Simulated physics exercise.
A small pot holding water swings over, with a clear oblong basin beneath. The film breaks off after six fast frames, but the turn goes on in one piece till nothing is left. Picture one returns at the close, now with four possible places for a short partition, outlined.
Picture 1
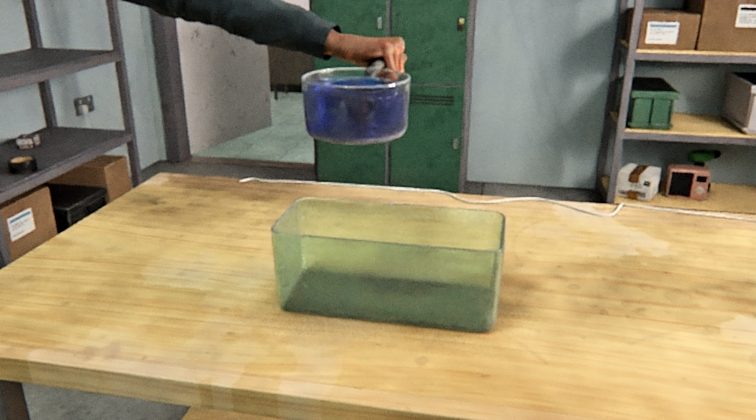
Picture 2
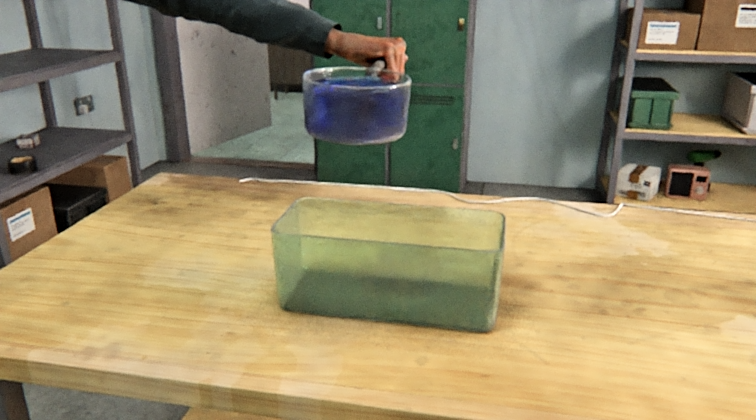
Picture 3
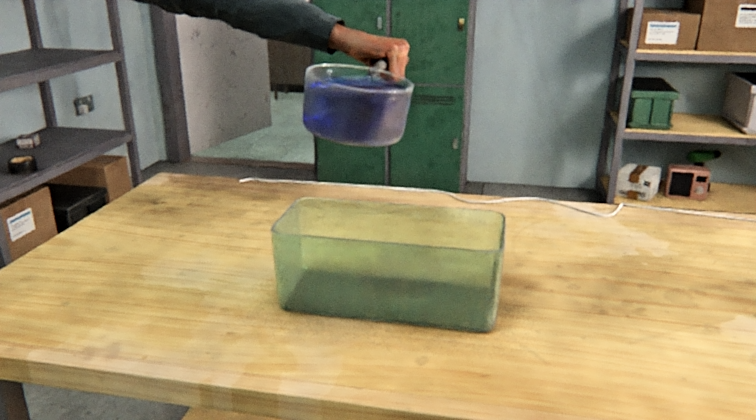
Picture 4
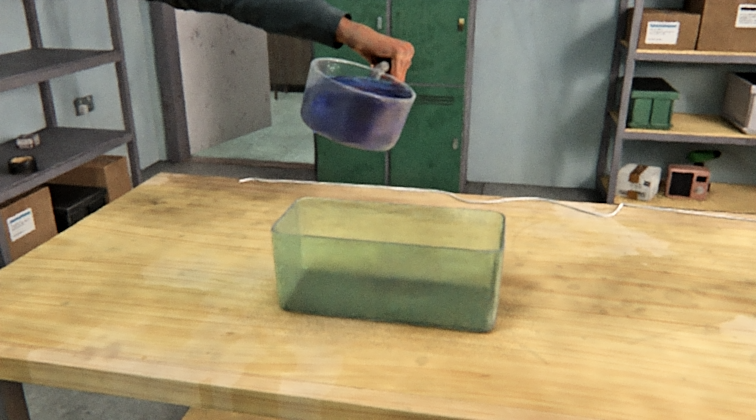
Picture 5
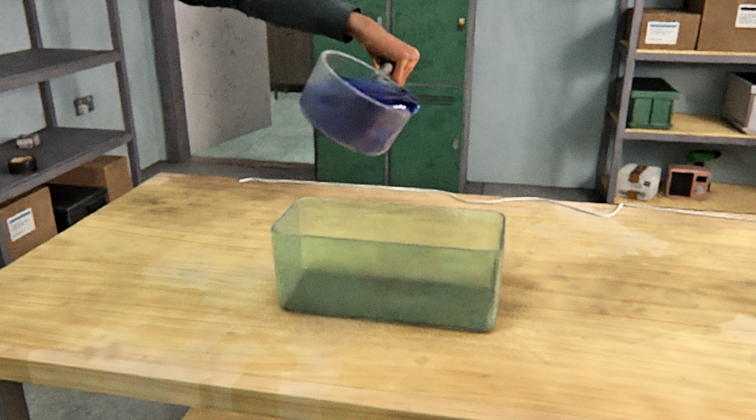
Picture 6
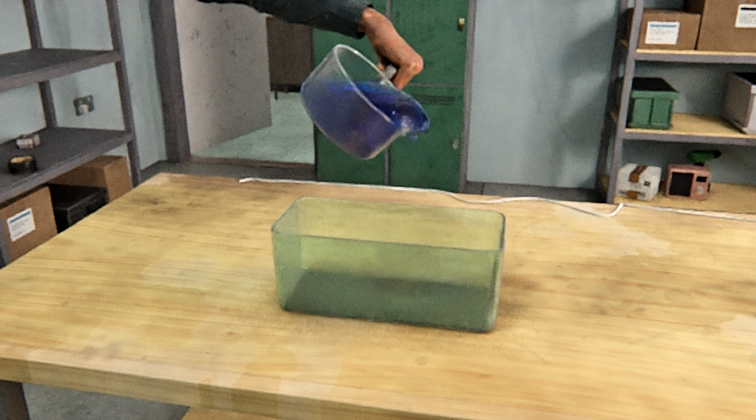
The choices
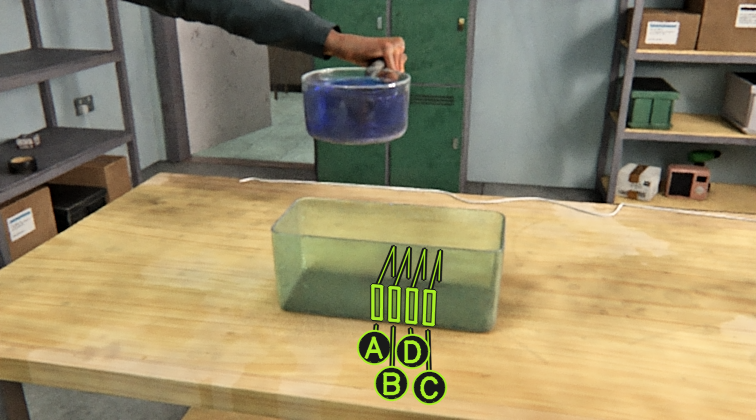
Above a clear basin on a wooden table, a hand tilts a pot of blue water rightward until water crosses its lip.
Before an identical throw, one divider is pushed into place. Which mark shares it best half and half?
It is C.
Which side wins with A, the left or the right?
The right side.
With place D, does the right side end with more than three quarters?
No.
On the marked copy, A at (376, 325); B at (393, 327); C at (427, 330); D at (410, 329).
With A, about 12 % ends left of the wall and 84 % right of it; 5 % is lost outside.
With B, about 18 % ends left of the wall and 78 % right of it; 4 % is lost outside.
With C, about 49 % ends left of the wall and 45 % right of it; 6 % is lost outside.
With D, about 36 % ends left of the wall and 58 % right of it; 6 % is lost outside.
